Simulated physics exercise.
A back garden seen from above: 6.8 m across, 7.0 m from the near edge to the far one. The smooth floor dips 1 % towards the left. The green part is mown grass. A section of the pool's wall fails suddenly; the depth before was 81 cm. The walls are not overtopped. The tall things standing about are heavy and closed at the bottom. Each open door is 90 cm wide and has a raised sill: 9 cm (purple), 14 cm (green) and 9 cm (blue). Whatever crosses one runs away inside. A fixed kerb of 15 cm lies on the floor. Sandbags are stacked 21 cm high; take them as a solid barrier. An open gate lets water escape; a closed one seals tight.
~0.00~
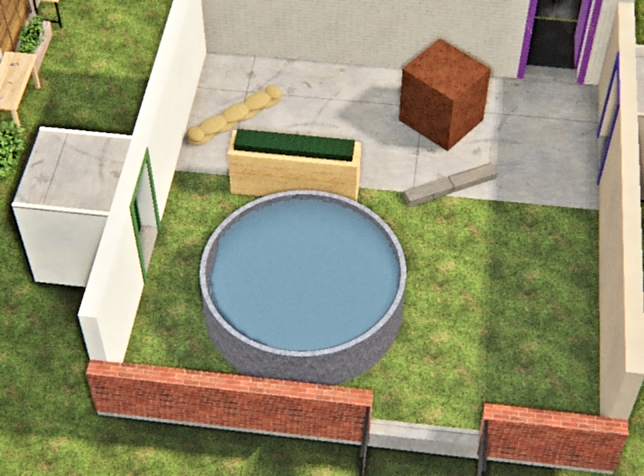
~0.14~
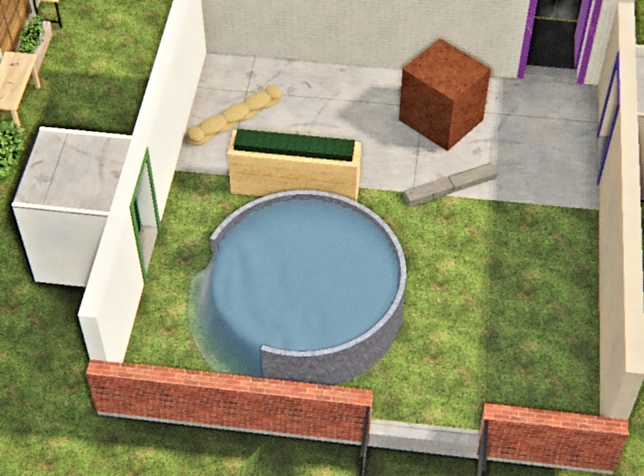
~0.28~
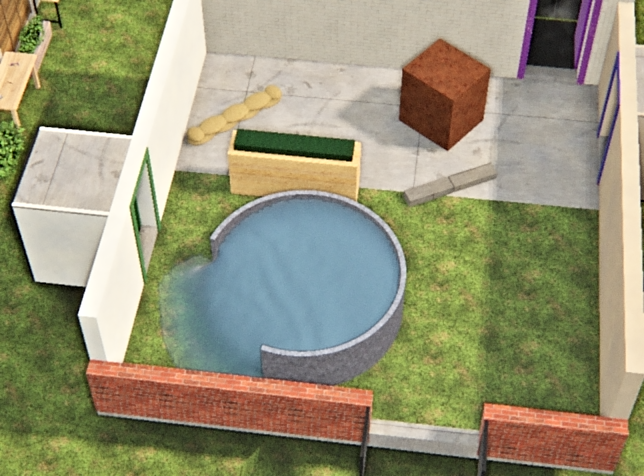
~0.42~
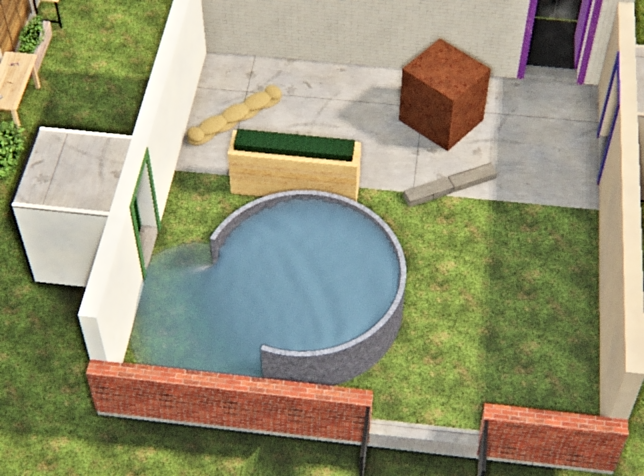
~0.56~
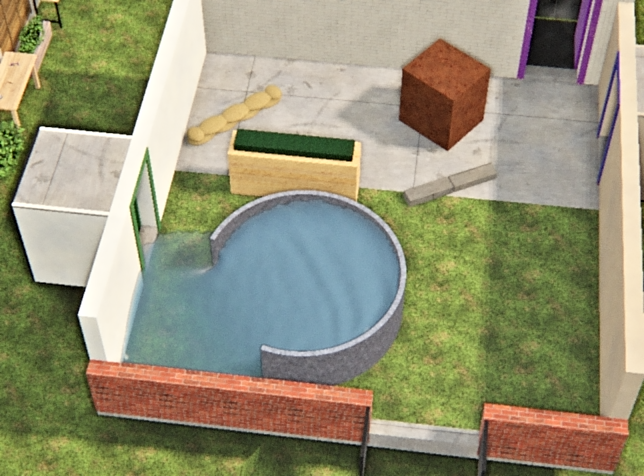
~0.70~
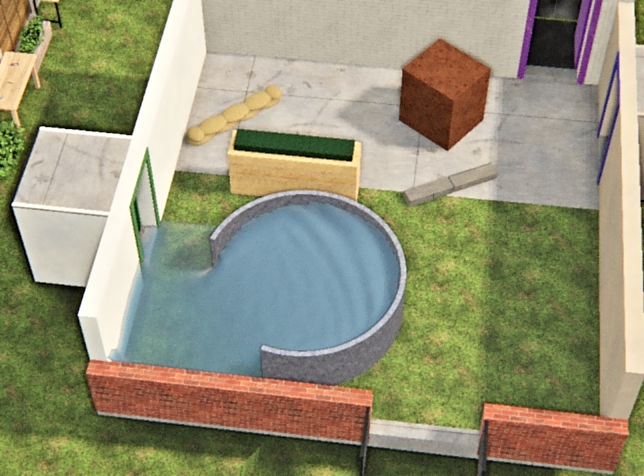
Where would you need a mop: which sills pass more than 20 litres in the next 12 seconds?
Door by door: At the purple door it stays under the limit; at the green door it passes the limit; at the blue door it stays under the limit.
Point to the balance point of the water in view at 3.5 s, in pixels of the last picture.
Around (269, 283).
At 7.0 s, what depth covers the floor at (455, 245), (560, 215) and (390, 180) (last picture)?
Roughly 5, 0 and 7 cm, in turn.
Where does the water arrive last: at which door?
It is the blue one.
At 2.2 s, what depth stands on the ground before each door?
Depths in cm: Purple 0, green 33, blue 0.
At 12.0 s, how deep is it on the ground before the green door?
About 15.5 cm.
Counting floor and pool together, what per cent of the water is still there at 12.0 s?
Some 88 per cent remains.
After 1.4 s water covers 15 % of the floor and is deepest (82 cm) near (116, 390); purple door not reached, green door 27 cm at the sill, 36 L in, blue door not reached.
After 2.2 s water covers 25 % of the floor and is deepest (58 cm) near (116, 390); purple door not reached, green door 33 cm at the sill, 101 L in, blue door not reached.
After 3.5 s water covers 55 % of the floor and is deepest (38 cm) near (192, 147); purple door not reached, green door 28 cm at the sill, 226 L in, blue door not reached.
After 7.0 s water covers 95 % of the floor and is deepest (26 cm) near (246, 382); purple door 3 cm at the sill, 0 L in, green door 22 cm at the sill, 332 L in, blue door 8 cm at the sill, 0 L in.
After 12.0 s water covers 95 % of the floor and is deepest (22 cm) near (116, 390); purple door 10 cm at the sill, 1 L in, green door 15 cm at the sill, 368 L in, blue door 9 cm at the sill, 0 L in.
